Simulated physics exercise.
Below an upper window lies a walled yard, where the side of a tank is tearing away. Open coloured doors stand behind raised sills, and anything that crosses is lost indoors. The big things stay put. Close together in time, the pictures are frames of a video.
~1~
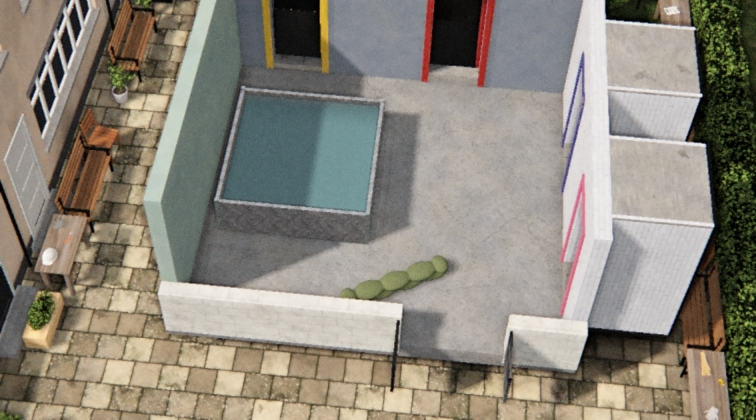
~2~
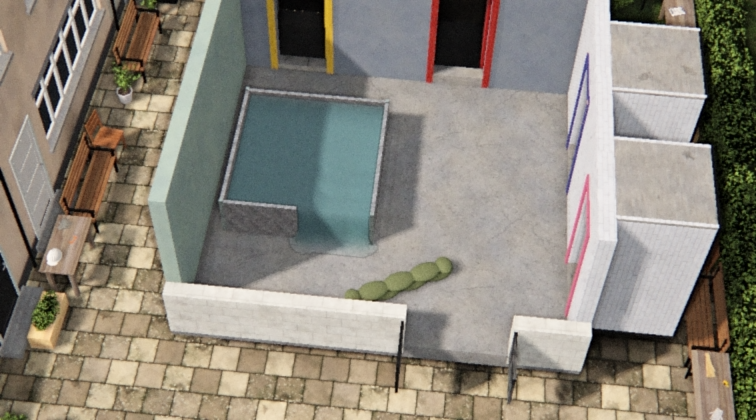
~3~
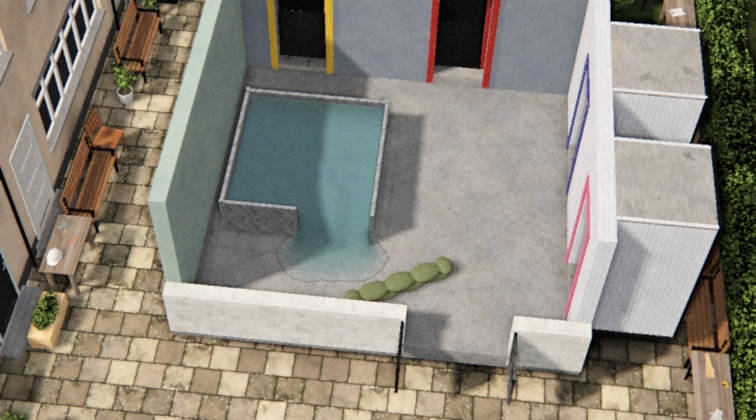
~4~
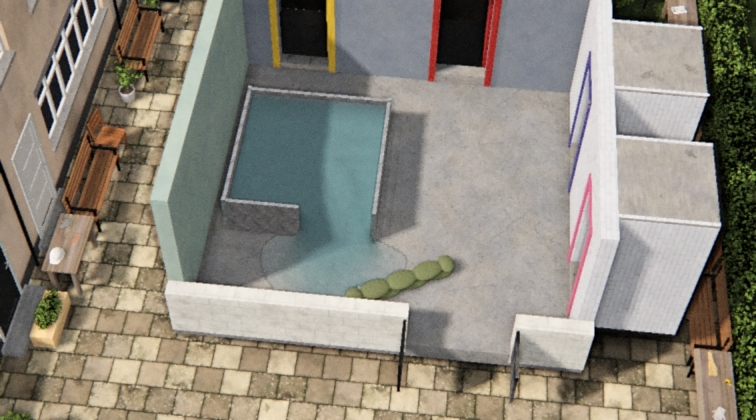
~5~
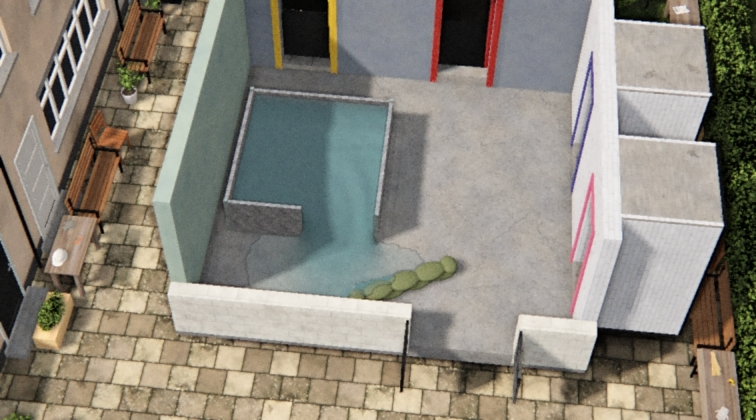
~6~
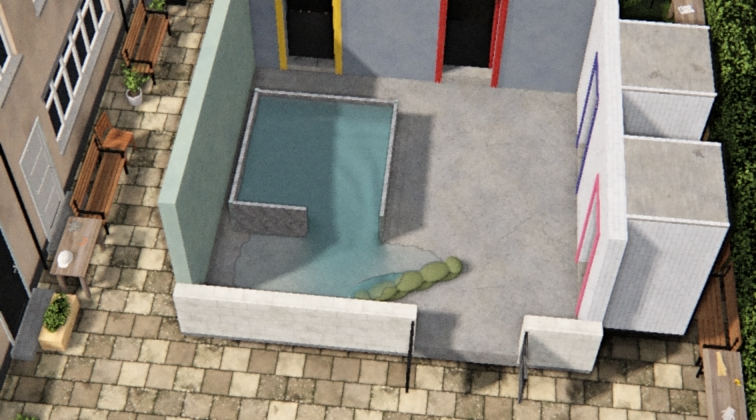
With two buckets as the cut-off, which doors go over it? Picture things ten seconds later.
Yellow door: Little enough water; red door: Little enough water; blue door: Little enough water; pink door: Too much water.
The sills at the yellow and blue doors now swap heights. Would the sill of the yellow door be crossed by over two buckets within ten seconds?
Yellow door: Falls short.
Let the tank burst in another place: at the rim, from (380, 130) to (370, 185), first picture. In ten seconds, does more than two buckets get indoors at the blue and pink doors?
The blue door exceeds the limit and the pink door exceeds the limit.
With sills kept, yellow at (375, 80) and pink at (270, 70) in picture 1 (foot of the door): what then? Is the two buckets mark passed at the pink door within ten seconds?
Pink: Exceeds the limit.
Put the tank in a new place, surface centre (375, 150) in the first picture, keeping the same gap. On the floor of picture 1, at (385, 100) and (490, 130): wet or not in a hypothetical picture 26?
Unflooded and unflooded.
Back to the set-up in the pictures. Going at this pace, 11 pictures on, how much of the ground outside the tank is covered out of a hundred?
Around 45 percent of it.
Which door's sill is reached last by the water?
I'd go with the one in red.
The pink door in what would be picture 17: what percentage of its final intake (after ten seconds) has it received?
My estimate is close to 0 per cent.
A moment on, water covers 20 % of the floor; the yellow door not reached, the red door not reached, the blue door not reached, the pink door not reached.
Next, water covers 45 % of the floor; the yellow door not reached, the red door not reached, the blue door not reached, the pink door not reached.
Then, water covers 75 % of the floor; the yellow door not reached, the red door not reached, the blue door wet at the sill, nothing in, the pink door over two buckets in.
Later, water covers 95 % of the floor; the yellow door under two buckets in, the red door wet at the sill, nothing in, the blue door wet at the sill, nothing in, the pink door far over two buckets in.
In the end, water covers 95 % of the floor; the yellow door under two buckets in, the red door wet at the sill, nothing in, the blue door under two buckets in, the pink door far over two buckets in.
